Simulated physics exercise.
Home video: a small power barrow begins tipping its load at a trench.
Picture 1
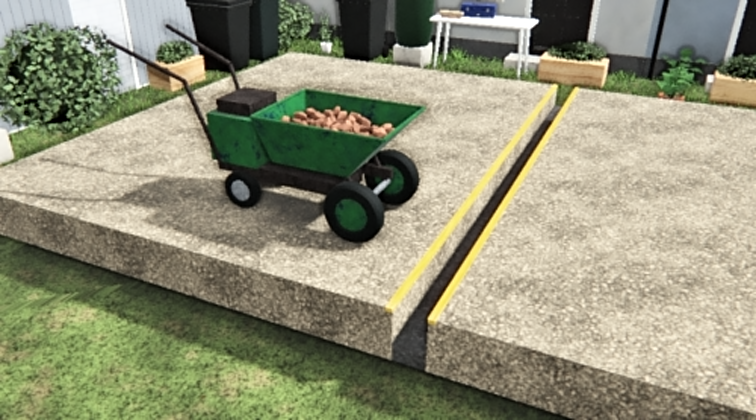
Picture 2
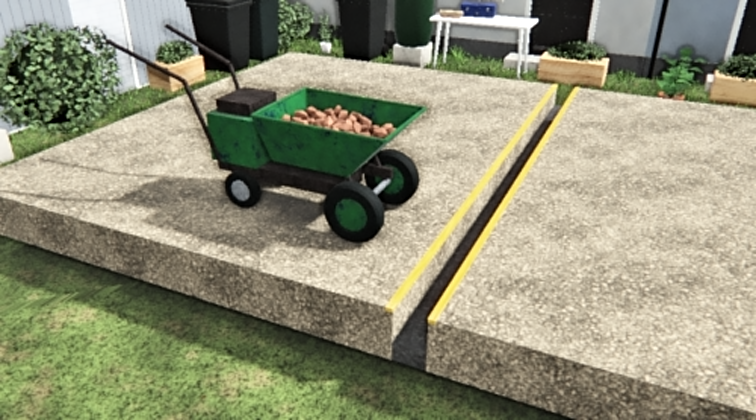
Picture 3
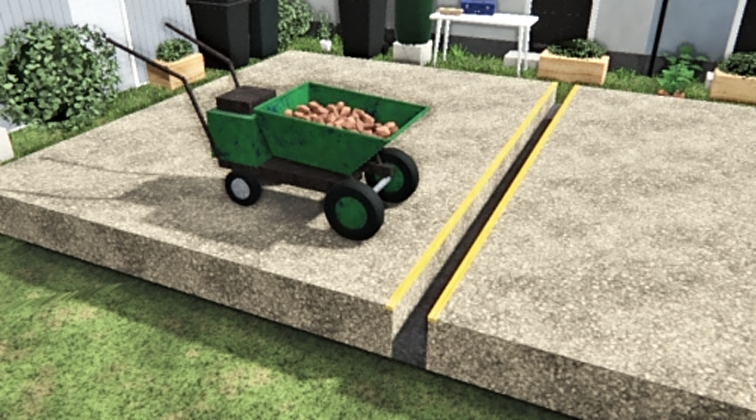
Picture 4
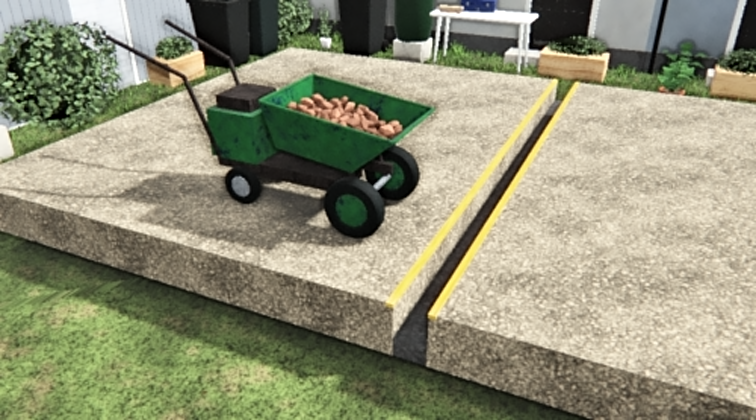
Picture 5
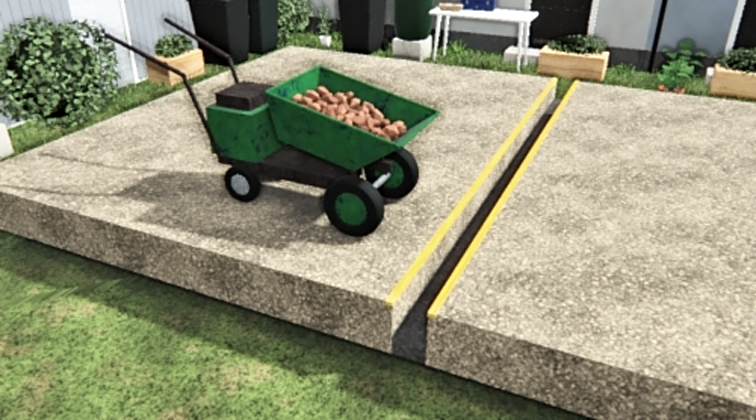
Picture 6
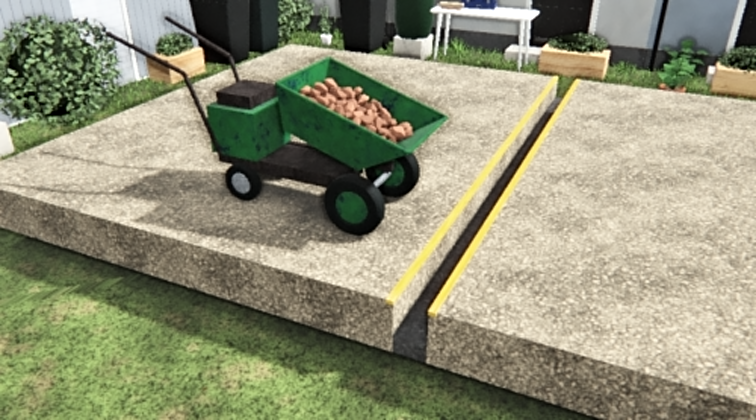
A green power barrow loaded with reddish-brown lumps stood still on a speckled slab beside a narrow, yellow-edged trench, then its skip slowly tilted forward to the right, the back end rising.
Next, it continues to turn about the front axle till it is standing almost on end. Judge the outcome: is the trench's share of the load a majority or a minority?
The majority.
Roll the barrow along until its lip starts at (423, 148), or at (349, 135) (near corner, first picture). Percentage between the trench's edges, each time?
First spot: About 0 percent; second spot: About 60 percent.
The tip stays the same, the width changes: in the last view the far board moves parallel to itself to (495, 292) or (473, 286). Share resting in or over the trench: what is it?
I'd put it near 100 in a hundred, then near 100 in a hundred.
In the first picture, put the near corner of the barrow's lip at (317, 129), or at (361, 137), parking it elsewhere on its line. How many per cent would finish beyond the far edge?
You'd see close to 0 per cent the first time and close to 10 per cent the next.
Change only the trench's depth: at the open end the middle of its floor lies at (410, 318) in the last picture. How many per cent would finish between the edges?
30 %.
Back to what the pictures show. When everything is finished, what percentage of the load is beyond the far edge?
Around 30 %.
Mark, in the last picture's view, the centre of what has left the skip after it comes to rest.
Resting centre, last picture - approx. (469, 244).
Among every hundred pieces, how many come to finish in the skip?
Around 5 %.
Soon, skip tipped steeply; all in the skip.
A while on, skip tipped right over; about half in the skip; about a quarter in or heaped over the trench; about a quarter beyond it.
Towards the end, skip tipped right over; a small part in the skip; about two thirds in or heaped over the trench; about a third beyond it.
Finally, skip tipped right over; a stray few in the skip; about two thirds in or heaped over the trench; about a third beyond it.
